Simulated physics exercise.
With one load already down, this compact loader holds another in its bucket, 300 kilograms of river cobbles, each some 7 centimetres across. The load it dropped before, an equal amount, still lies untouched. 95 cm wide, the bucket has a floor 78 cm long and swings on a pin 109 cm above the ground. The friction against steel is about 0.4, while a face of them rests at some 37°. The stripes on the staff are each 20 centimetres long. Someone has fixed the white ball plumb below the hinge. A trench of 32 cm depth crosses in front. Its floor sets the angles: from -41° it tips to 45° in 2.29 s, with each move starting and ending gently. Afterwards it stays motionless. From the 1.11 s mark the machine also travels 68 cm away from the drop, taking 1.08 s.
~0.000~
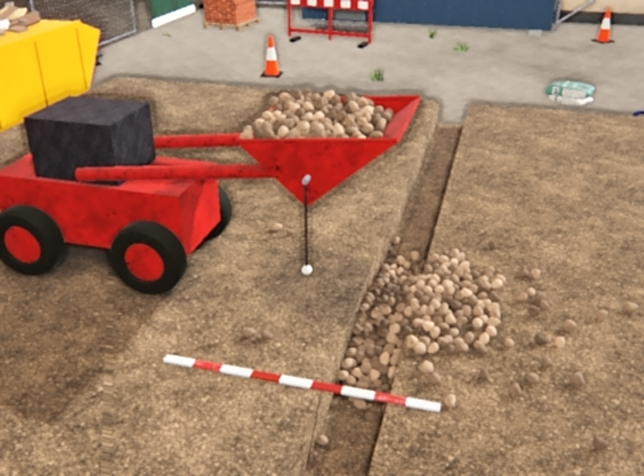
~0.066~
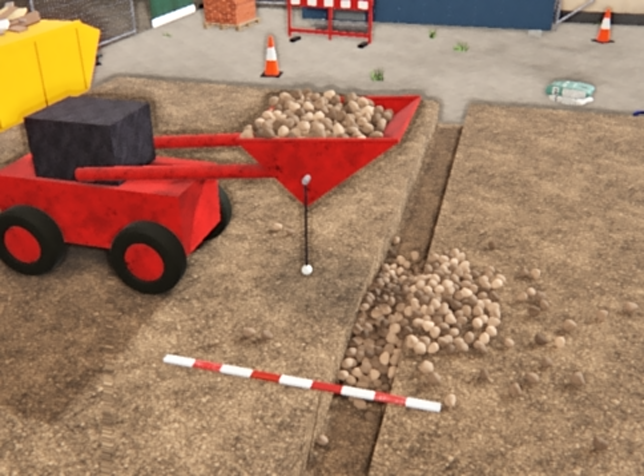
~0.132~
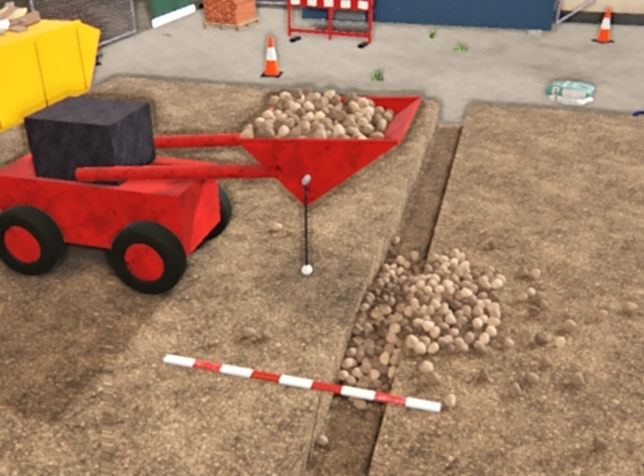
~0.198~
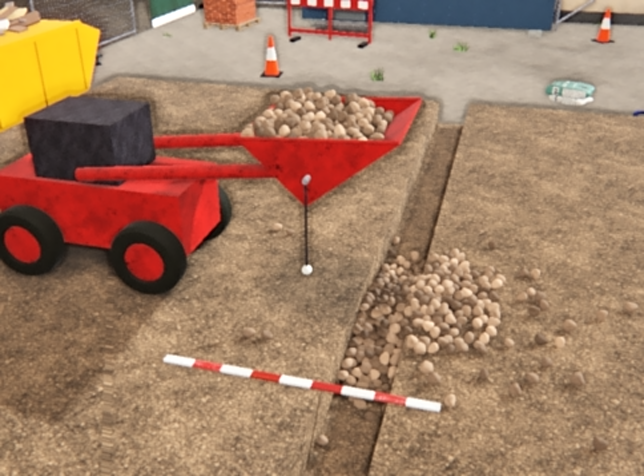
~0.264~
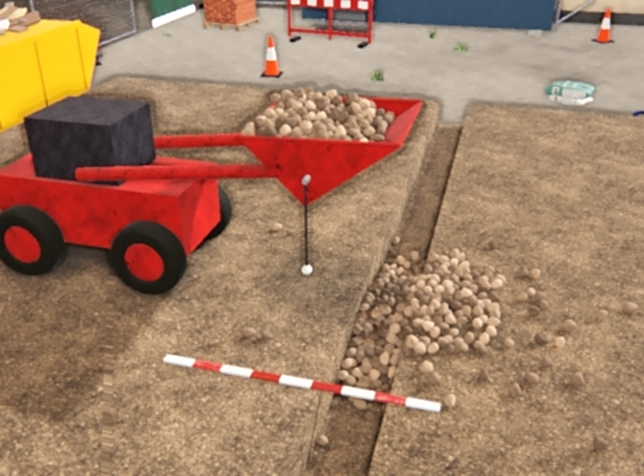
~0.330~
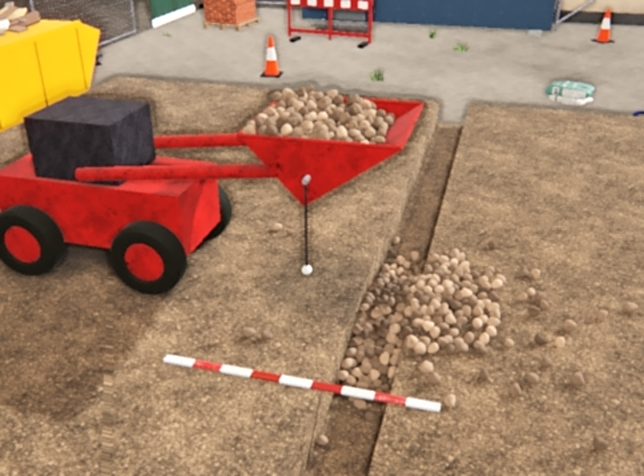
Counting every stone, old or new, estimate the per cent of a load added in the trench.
Roughly 46 per cent of a load more.
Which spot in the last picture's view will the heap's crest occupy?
In the last view, close to (329, 267).
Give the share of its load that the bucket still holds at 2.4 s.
0 %.
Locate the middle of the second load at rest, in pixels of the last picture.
The centre sits about (358, 284).
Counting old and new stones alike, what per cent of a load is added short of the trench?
About 50 percent.
After 1.7 s the floor is at 32°; in per cent of one load, 51 in the bucket, 17 short of the trench, 104 in the trench, 30 past the trench; the foremost stones are at (578, 344).
After 2.4 s the floor is at 45°; in per cent of one load, 0 in the bucket, 54 short of the trench, 117 in the trench, 30 past the trench; the foremost stones are at (578, 344).
After 2.7 s the floor is at 45°; in per cent of one load, 0 in the bucket, 54 short of the trench, 117 in the trench, 30 past the trench; the foremost stones are at (578, 344).
After 5.2 s the floor is at 45°; in per cent of one load, 0 in the bucket, 53 short of the trench, 118 in the trench, 30 past the trench; the foremost stones are at (578, 344). Net gain in the trench, 46.
